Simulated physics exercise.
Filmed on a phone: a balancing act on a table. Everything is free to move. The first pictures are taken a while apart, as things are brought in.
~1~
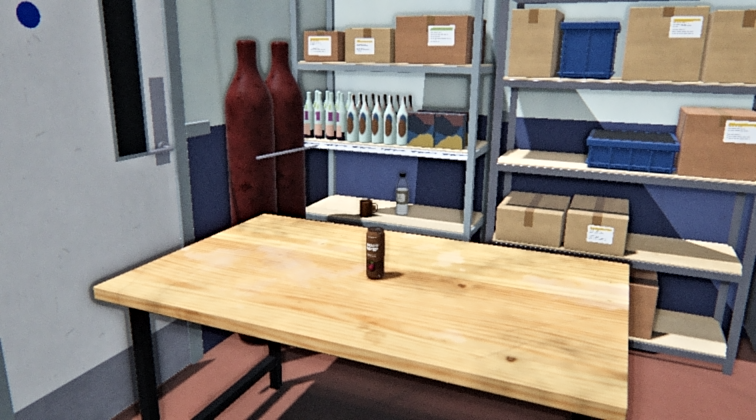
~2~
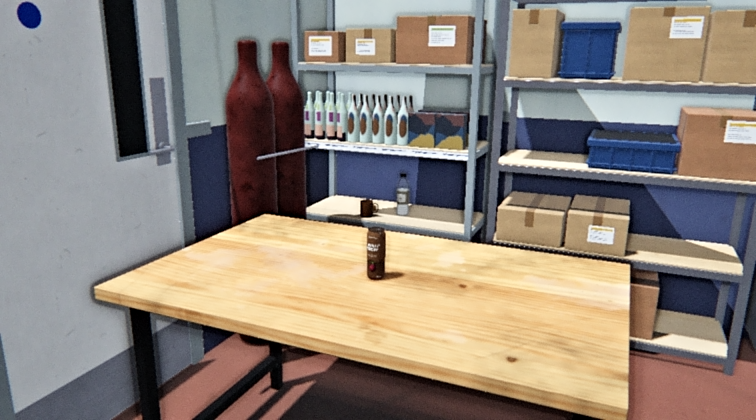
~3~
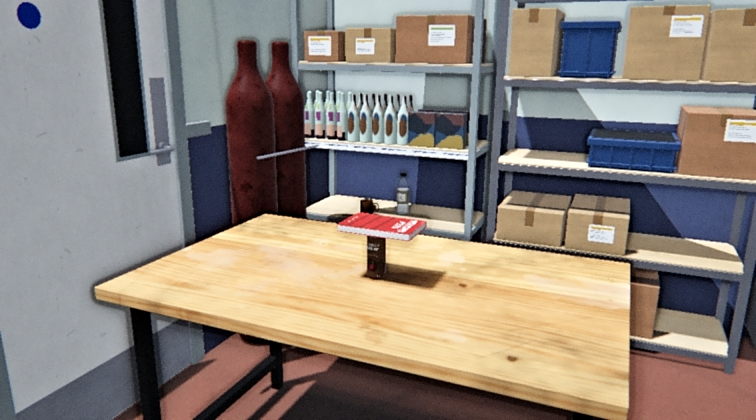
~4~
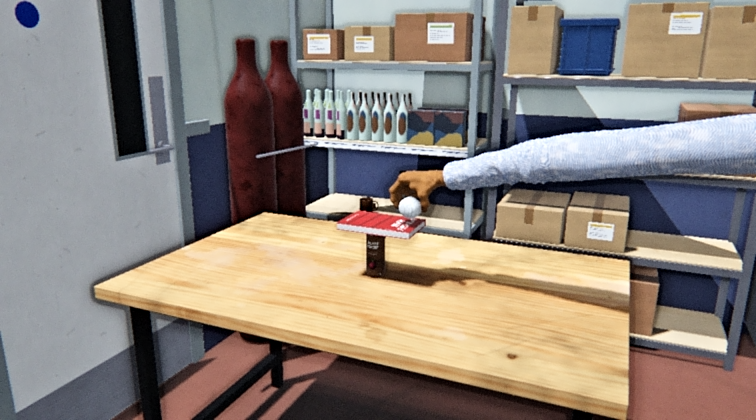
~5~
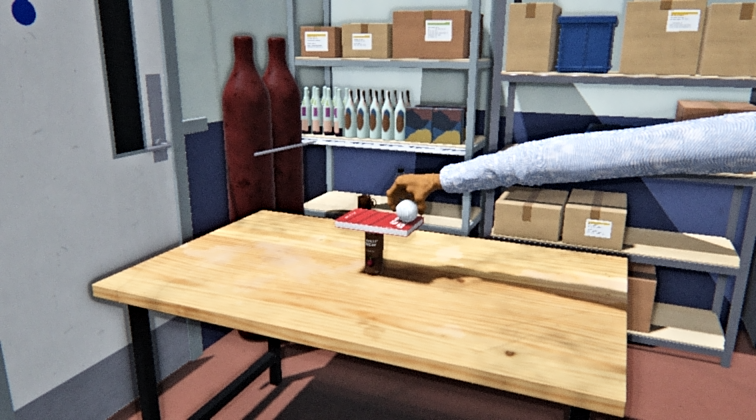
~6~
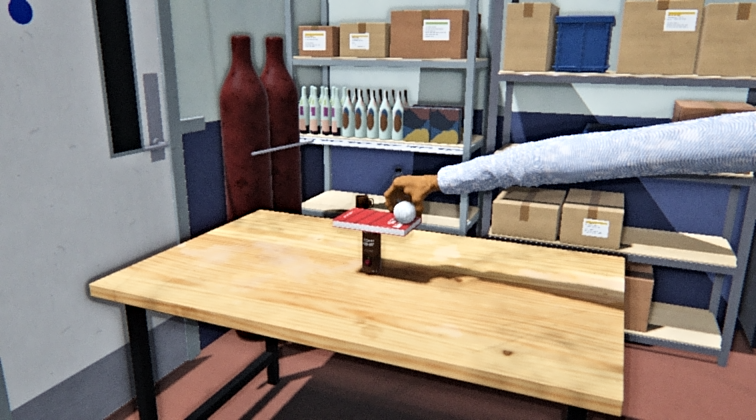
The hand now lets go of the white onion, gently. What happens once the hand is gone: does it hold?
In the end the stack loses its balance.
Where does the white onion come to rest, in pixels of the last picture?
Around (417, 273).
Then, 0.40 s after the last picture, white onion and red book now fallen.
Then, 1.50 s after the last picture, brown can tipped 15° from how it was.
At rest, fallen, brown can, white onion and red book. Seen from the same camera at the end, white onion near (417, 273). The stack comes apart.
